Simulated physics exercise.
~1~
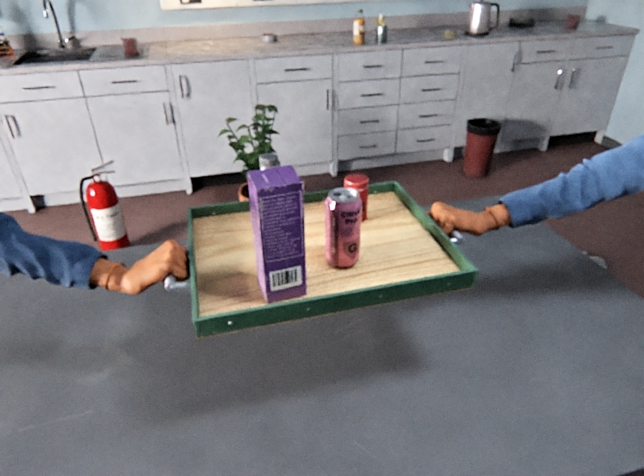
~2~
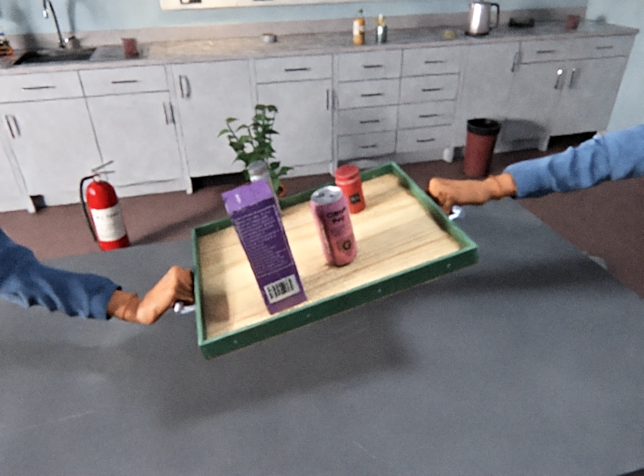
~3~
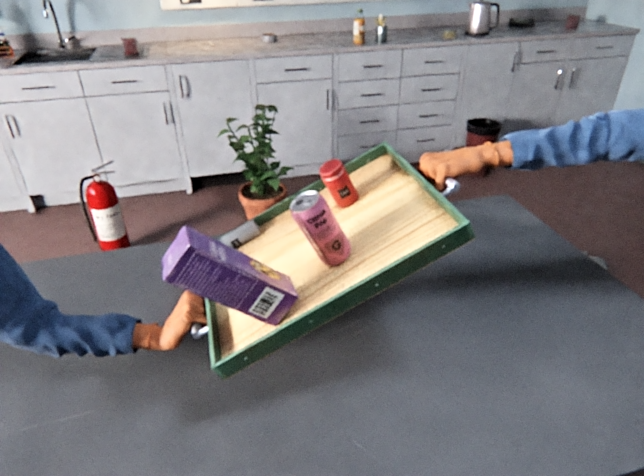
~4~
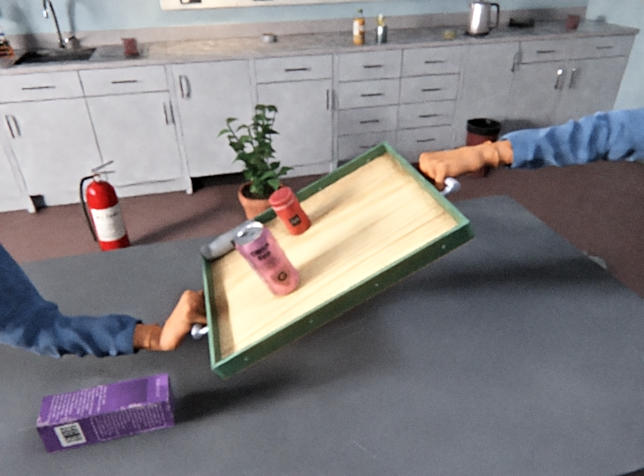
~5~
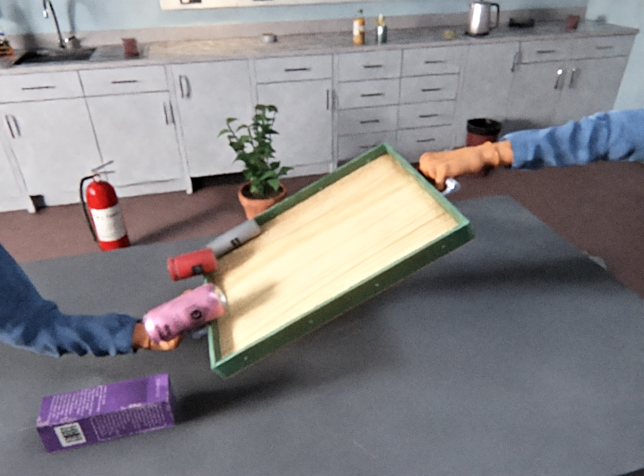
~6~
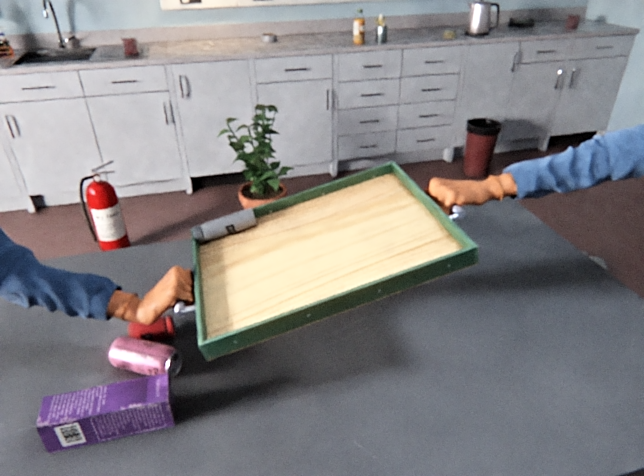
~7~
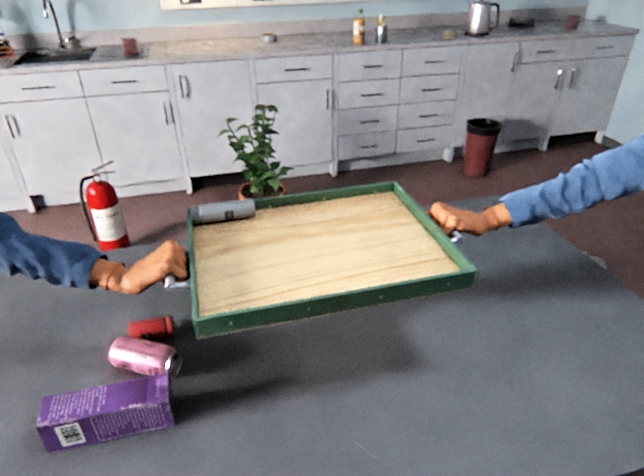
In a kitchen with pale cabinets, seen from across a grey table by a still camera, two blue-sleeved arms hold a green-rimmed wooden tray. It carries a tall purple carton on the left, a pink can near the middle, a red shaker behind it and a grey shaker behind the carton. The hands tip the tray left side down, and the carton leans, then falls onto the table. The can and red shaker slide left and topple over the low edge. As the tray levels, those three lie on the table, while the grey shaker remains aboard on its side.
